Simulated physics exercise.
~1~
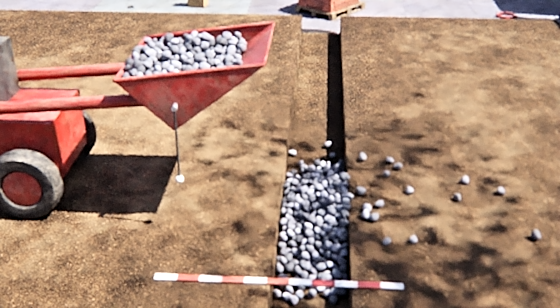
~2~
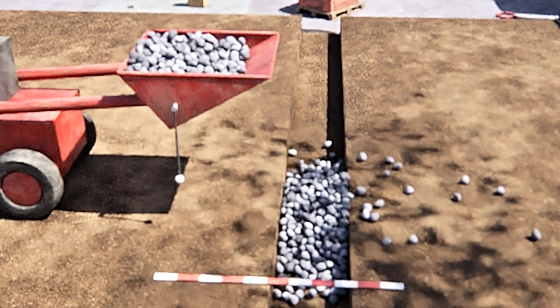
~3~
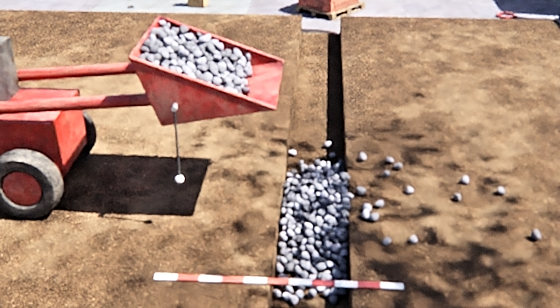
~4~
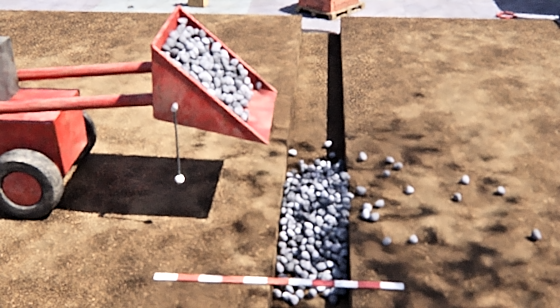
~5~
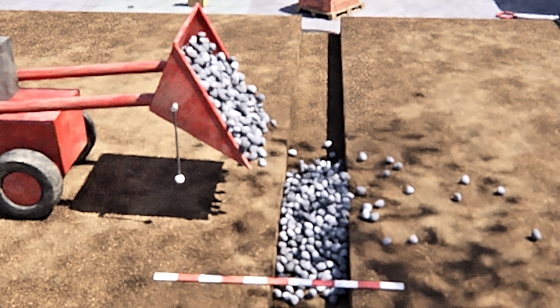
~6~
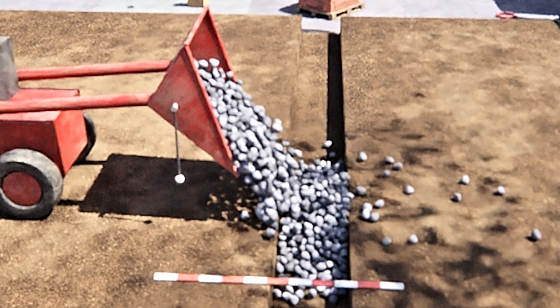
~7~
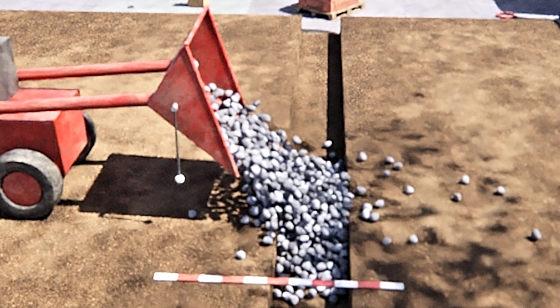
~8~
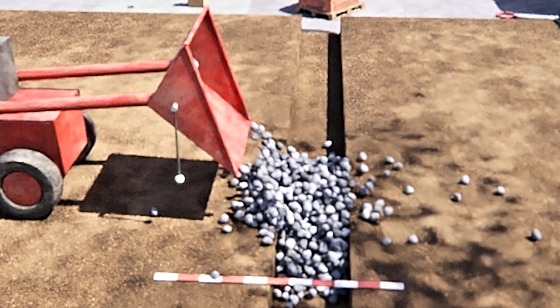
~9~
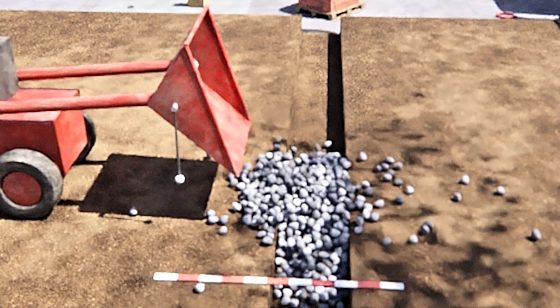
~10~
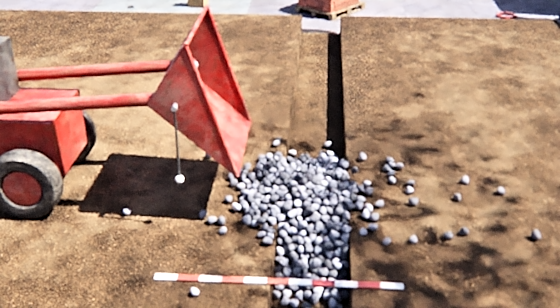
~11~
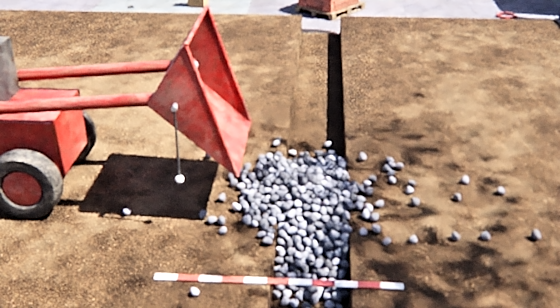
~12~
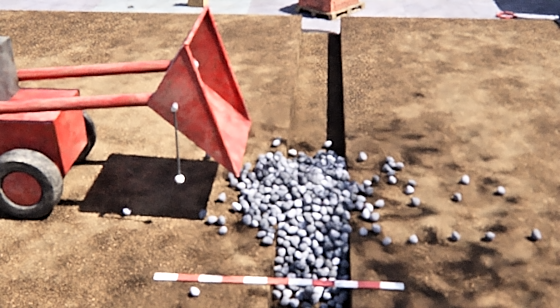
Red loader bucket tipping forward and pouring grey stones over a part-filled trench, leaving a wide heap spilling across its near side.
